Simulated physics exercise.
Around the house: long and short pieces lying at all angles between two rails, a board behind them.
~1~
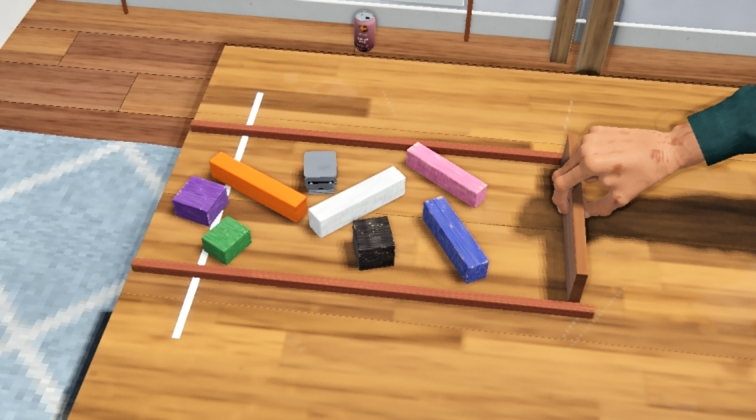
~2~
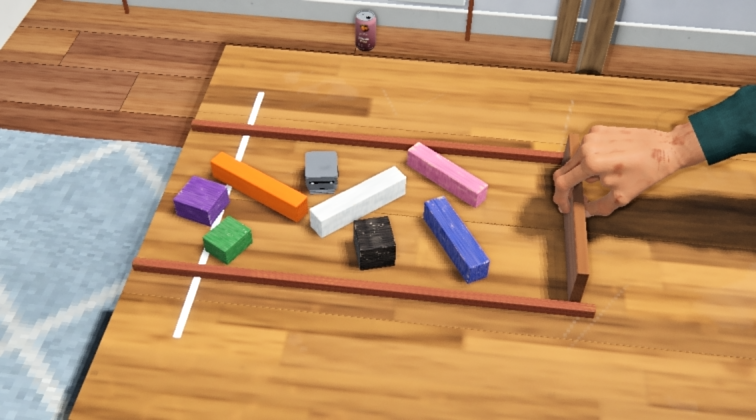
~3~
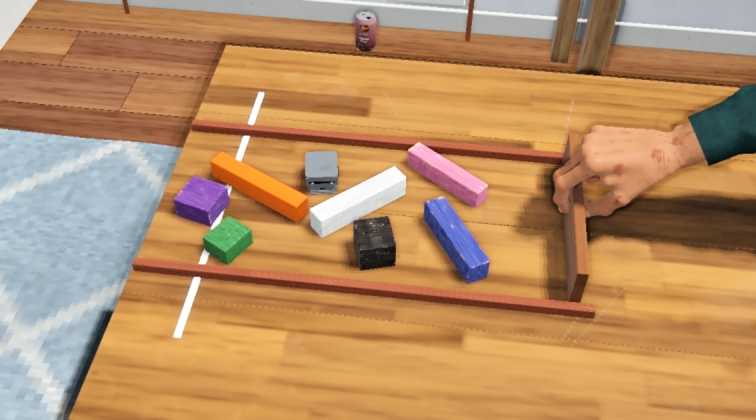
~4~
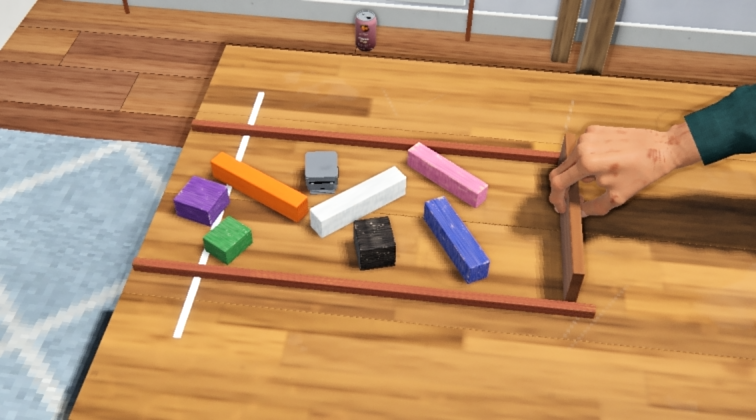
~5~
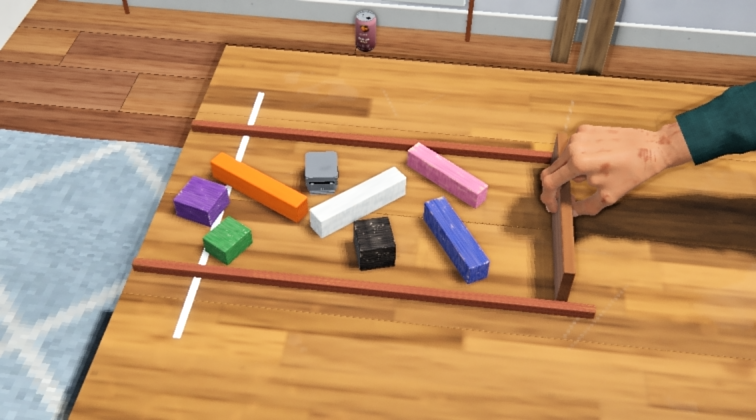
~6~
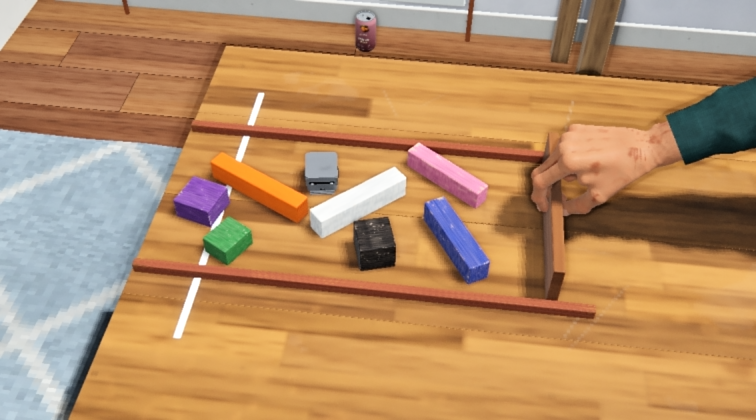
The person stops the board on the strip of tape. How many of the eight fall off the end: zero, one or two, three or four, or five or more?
In the end the number that fall off is three or four.
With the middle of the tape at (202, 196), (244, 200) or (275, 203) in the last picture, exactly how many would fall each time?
Down on the floor: 5, 3 and 0.
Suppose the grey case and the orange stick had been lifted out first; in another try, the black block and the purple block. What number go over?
It would be 2 and 1.
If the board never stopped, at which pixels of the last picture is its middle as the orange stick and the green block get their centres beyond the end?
For the orange stick at (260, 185), for the green block at (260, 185).
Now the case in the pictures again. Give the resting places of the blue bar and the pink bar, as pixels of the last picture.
About (205, 214), and the other about (201, 150).
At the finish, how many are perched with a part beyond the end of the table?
Overhanging: 3.
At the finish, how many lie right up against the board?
In contact: 2.
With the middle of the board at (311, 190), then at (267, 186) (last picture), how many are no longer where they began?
At the one place 7, at the other 8.
Soon after, none off yet; purple block at rest near (202, 202); green block at rest near (228, 241); orange stick at rest near (259, 187).
Then, none off yet; purple block at rest near (202, 202); green block moved a little near (209, 246); orange stick moved a little near (220, 173).
At rest, the number that fall off is three or four; fallen, orange stick, green block and purple block.
